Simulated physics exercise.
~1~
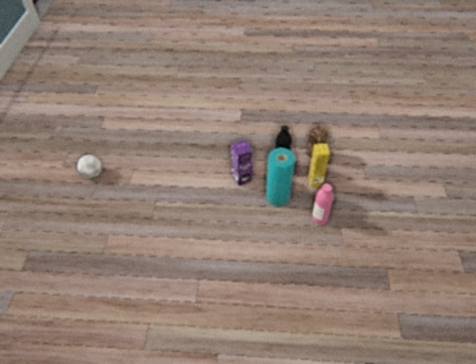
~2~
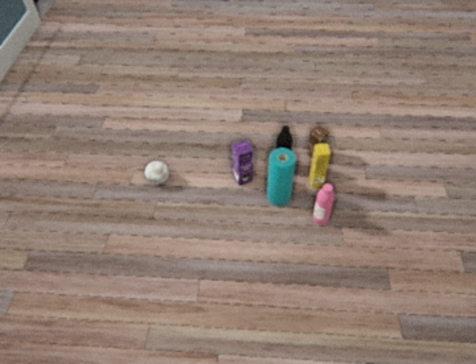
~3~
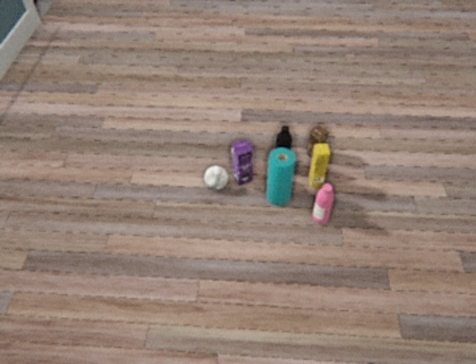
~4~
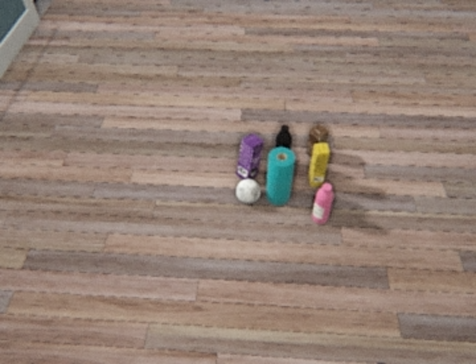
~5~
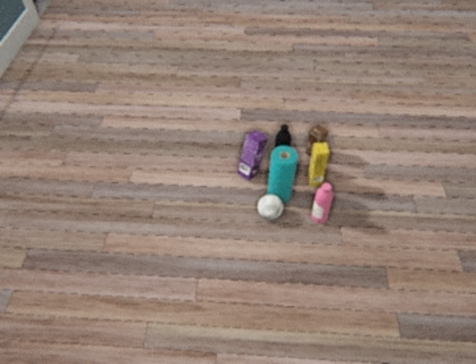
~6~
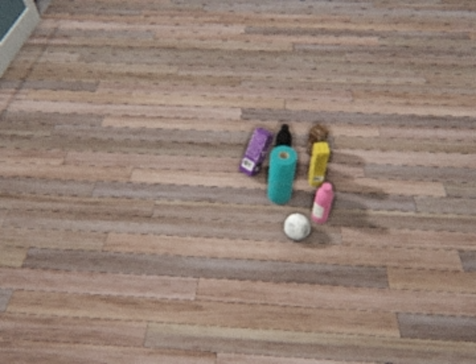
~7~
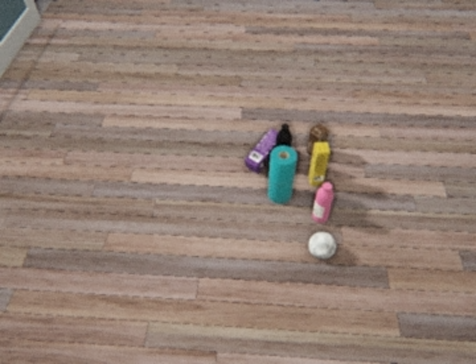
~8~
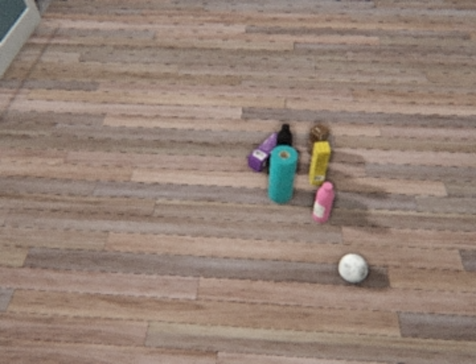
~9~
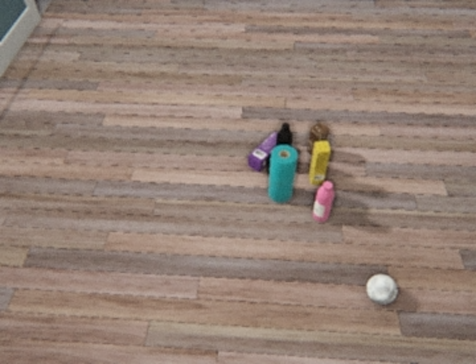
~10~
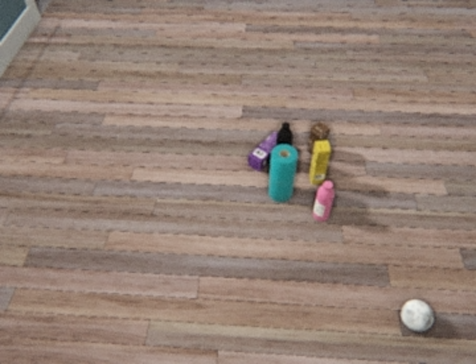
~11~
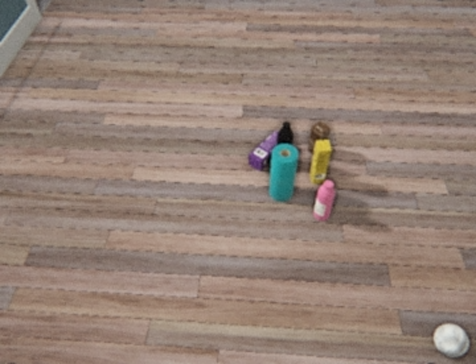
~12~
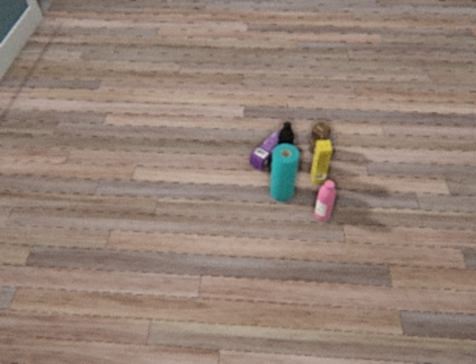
On a wooden floor, a white ball rolls right, knocks over a purple carton, and leaves.
